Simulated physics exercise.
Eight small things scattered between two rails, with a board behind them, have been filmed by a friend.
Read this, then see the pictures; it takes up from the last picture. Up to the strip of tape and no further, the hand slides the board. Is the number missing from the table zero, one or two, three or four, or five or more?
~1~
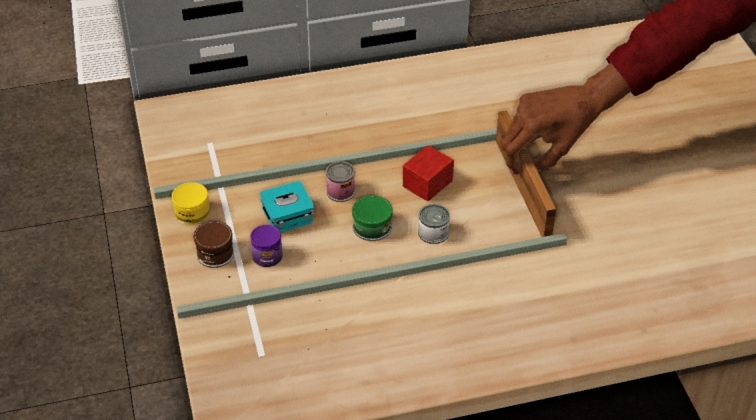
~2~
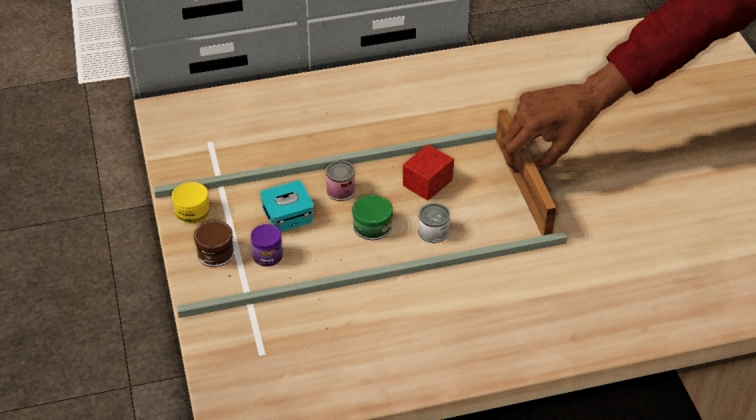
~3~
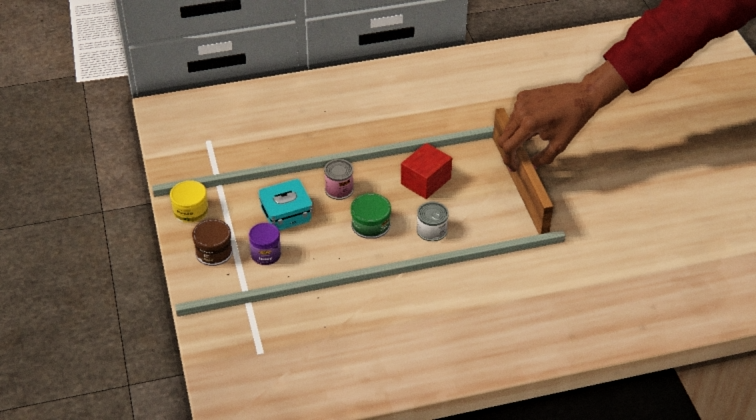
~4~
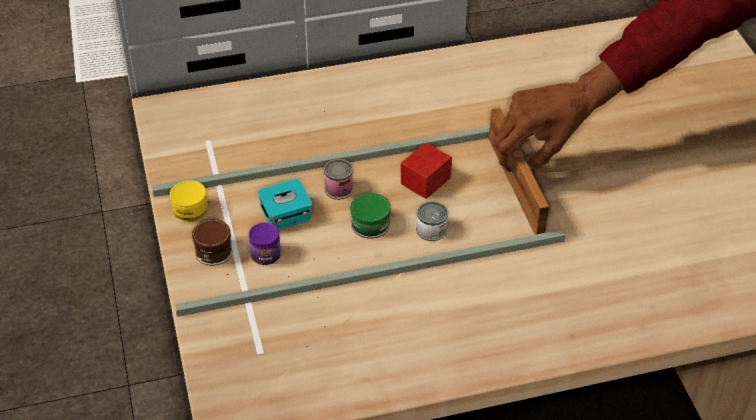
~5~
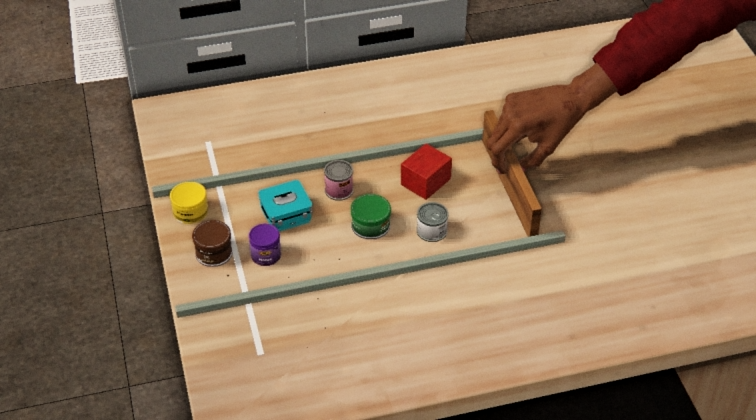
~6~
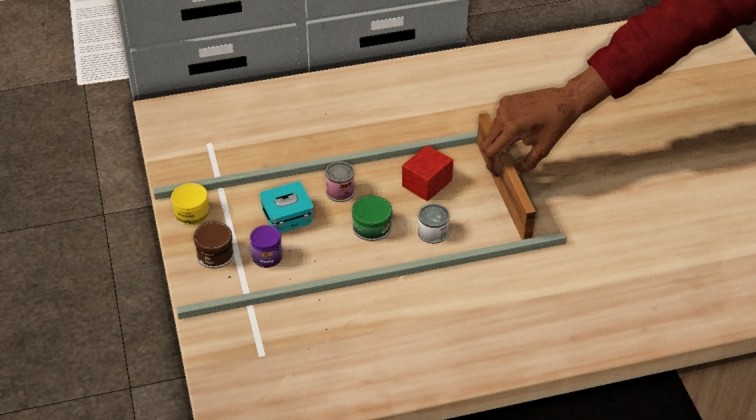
It is one or two.
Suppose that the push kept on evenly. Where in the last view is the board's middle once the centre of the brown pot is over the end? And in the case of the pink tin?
Roughly at (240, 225) and roughly at (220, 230).
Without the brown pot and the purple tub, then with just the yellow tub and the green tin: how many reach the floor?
That gives 1 for the first pair taken away and 0 for the second.
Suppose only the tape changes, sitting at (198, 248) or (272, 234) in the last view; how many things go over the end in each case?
In that order 5 and 0.
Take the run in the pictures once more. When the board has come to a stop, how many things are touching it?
It's 3.
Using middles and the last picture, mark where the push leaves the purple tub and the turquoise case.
The purple tub comes to rest at (196, 271), and the turquoise case comes to rest at (179, 236).
A little later, none off yet; yellow tub at rest near (191, 205); brown pot at rest near (214, 245); purple tub at rest near (266, 247).
Next, none off yet; yellow tub moving near (181, 208); brown pot shifted a little near (203, 255); purple tub shifted about its own width near (237, 260).
When it is over, the number that fall off is one or two; down, brown pot and yellow tub.
